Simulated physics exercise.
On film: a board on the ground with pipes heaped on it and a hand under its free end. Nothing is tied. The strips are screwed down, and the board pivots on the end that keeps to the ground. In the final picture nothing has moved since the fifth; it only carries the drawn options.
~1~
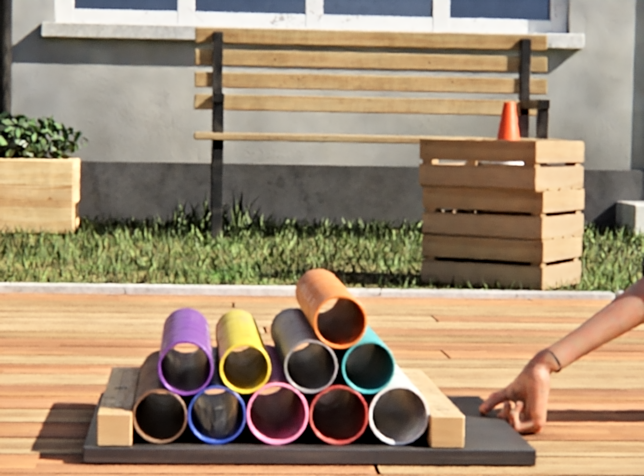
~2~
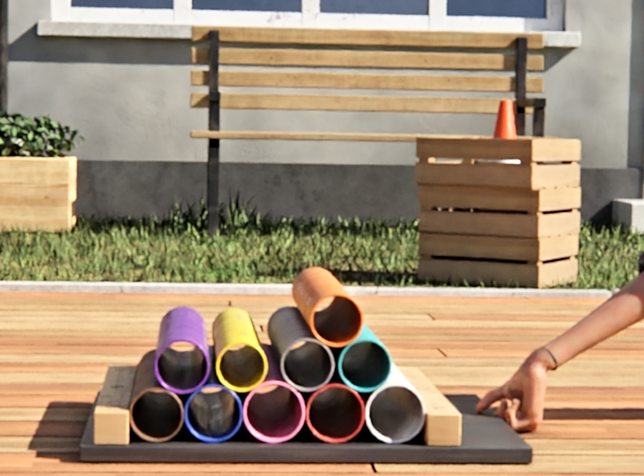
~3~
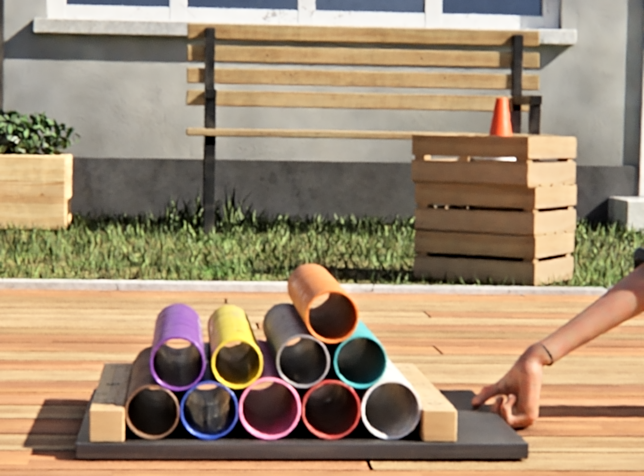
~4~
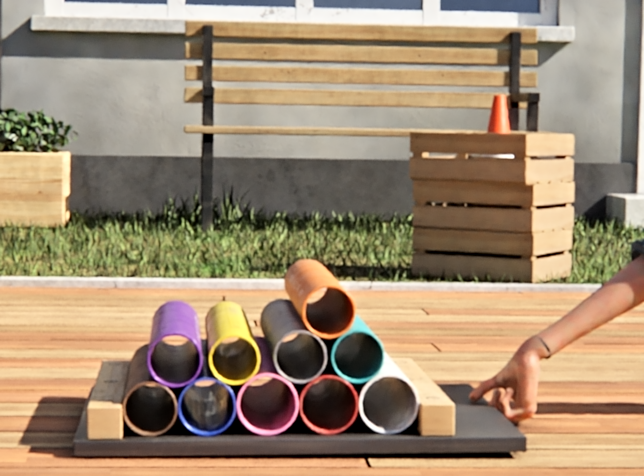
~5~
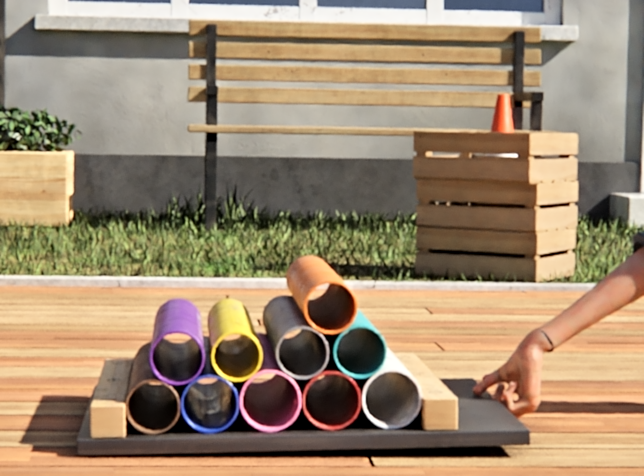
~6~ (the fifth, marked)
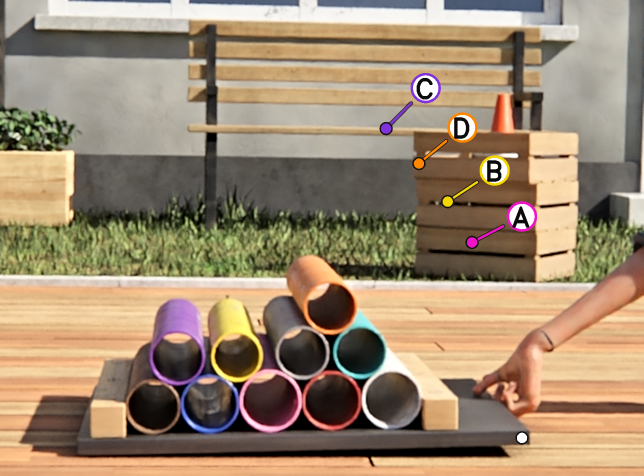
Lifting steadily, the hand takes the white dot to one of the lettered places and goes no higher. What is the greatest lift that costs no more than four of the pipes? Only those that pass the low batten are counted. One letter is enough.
At most to A.
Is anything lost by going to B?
At B: Yes.
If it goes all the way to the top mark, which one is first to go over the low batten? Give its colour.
It is the purple one.
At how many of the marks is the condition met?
One of them.
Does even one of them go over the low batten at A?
At A: Yes.
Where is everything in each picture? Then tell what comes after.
In the first frame, red pipe (338, 415); white pipe (399, 415); purple pipe (186, 368).
In the second frame, purple pipe (182, 367); grey pipe (307, 365).
In the third frame, board (294, 406); white pipe (391, 409); orange pipe (332, 317).
In the fourth frame, board (291, 402); brown pipe (150, 409); blue pipe (207, 407).
In the fifth frame, board (295, 399); brown pipe (153, 407); blue pipe (210, 404).
On the marked copy, A at (472, 243); B at (448, 202); C at (386, 129); D at (419, 164); the white dot at (522, 438).
Taking A. A third of the way, board at 17°.
Two thirds of the way, board at 28°.
When it is over, board at 28°, one over the low batten (purple).
As for the rest, B five over the low batten; C five over the low batten; D five over the low batten.
